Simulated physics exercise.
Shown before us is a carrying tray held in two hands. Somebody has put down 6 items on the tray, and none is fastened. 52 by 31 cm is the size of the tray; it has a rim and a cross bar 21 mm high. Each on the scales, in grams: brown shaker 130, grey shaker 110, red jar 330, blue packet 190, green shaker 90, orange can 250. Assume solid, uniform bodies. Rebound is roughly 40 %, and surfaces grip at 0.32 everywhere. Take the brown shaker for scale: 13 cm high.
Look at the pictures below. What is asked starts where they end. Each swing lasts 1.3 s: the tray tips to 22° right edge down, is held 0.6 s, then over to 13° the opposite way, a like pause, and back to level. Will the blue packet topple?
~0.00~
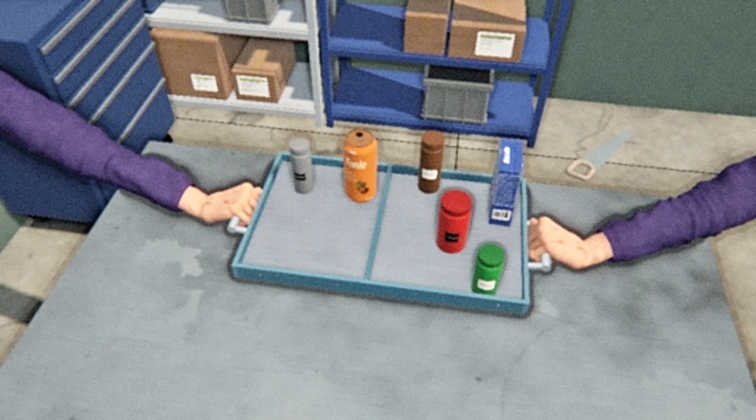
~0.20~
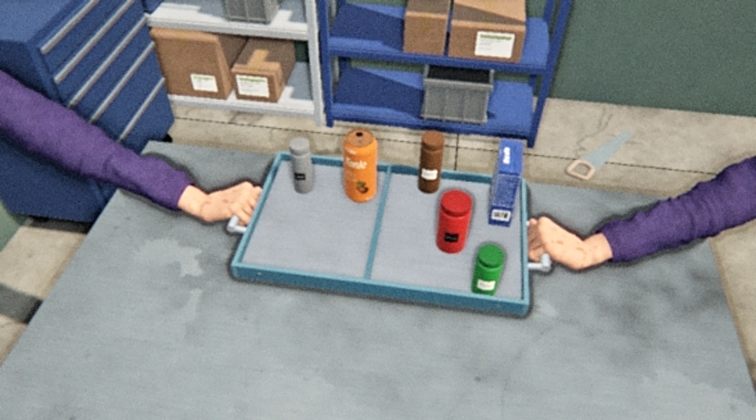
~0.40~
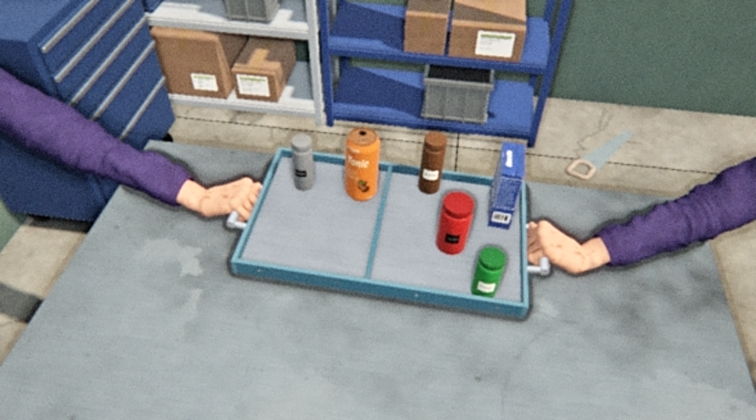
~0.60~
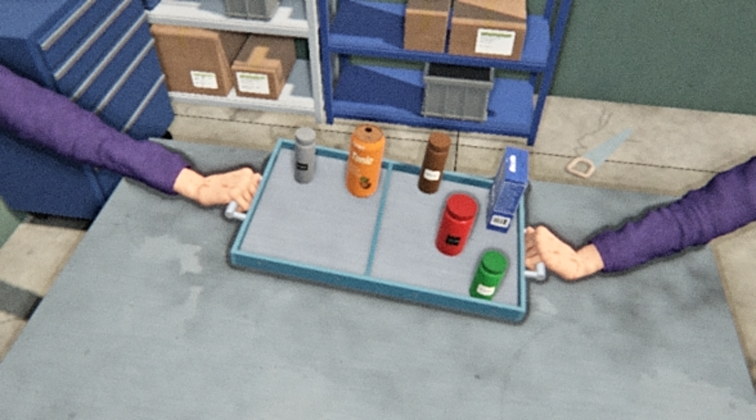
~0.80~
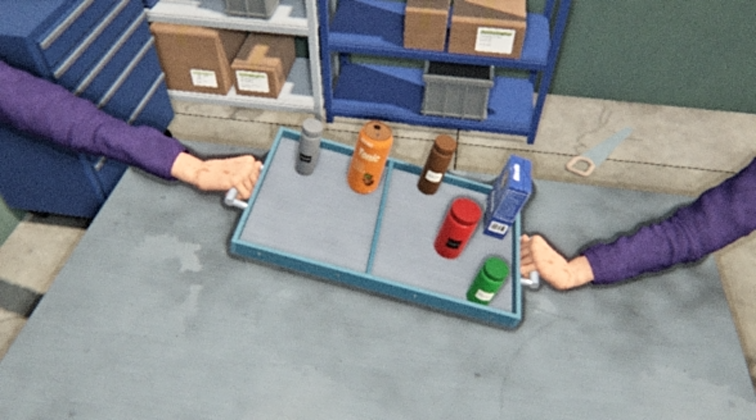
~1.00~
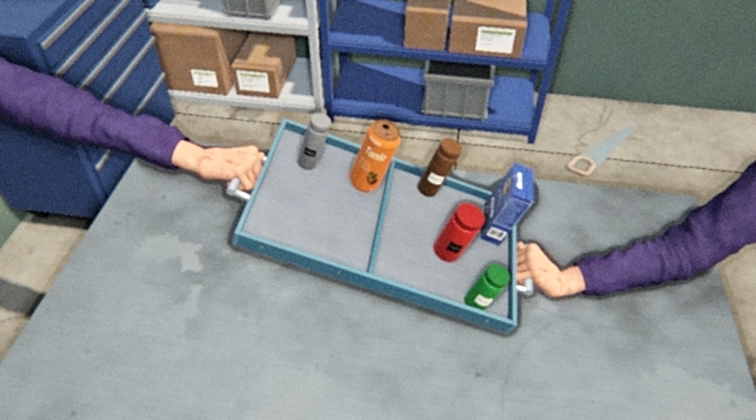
It is overturned.
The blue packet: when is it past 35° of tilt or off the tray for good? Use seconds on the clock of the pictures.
At around 1.3 seconds on the pictures' clock.
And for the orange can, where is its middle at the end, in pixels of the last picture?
Around (476, 179).
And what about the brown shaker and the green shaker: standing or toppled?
Here's how it ends: The brown shaker comes down, and the green shaker never goes down.
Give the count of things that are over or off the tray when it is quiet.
My answer is 5.
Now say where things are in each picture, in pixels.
The first picture shows tray level; blue packet (505, 183); brown shaker (431, 163).
The second picture shows tray level; red jar (453, 223); green shaker (487, 272).
The third picture shows tray tilted 2°, right edge down; orange can (362, 166); brown shaker (432, 164).
The fourth picture shows tray tilted 7°, right edge down; grey shaker (304, 156); red jar (456, 225).
The fifth picture shows tray tilted 13°, right edge down; green shaker (487, 283); orange can (369, 159).
The sixth picture shows tray tilted 18°, right edge down; blue packet (506, 205); brown shaker (439, 168).
After 2.00 s, tray tilted 22°, right edge down; brown shaker, red jar and blue packet now off the tray; orange can on its side; grey shaker on its side.
After 2.80 s, tray tilted 3°, left edge down; orange can on its side; grey shaker on its side; green shaker slid 5 cm.
At rest (5.7 s), off the tray and tipped over, brown shaker, red jar and blue packet; tipped over on the tray, grey shaker and orange can; green shaker in place, give or take 5 cm. Seen from the same camera at the end, blue packet near (597, 293).
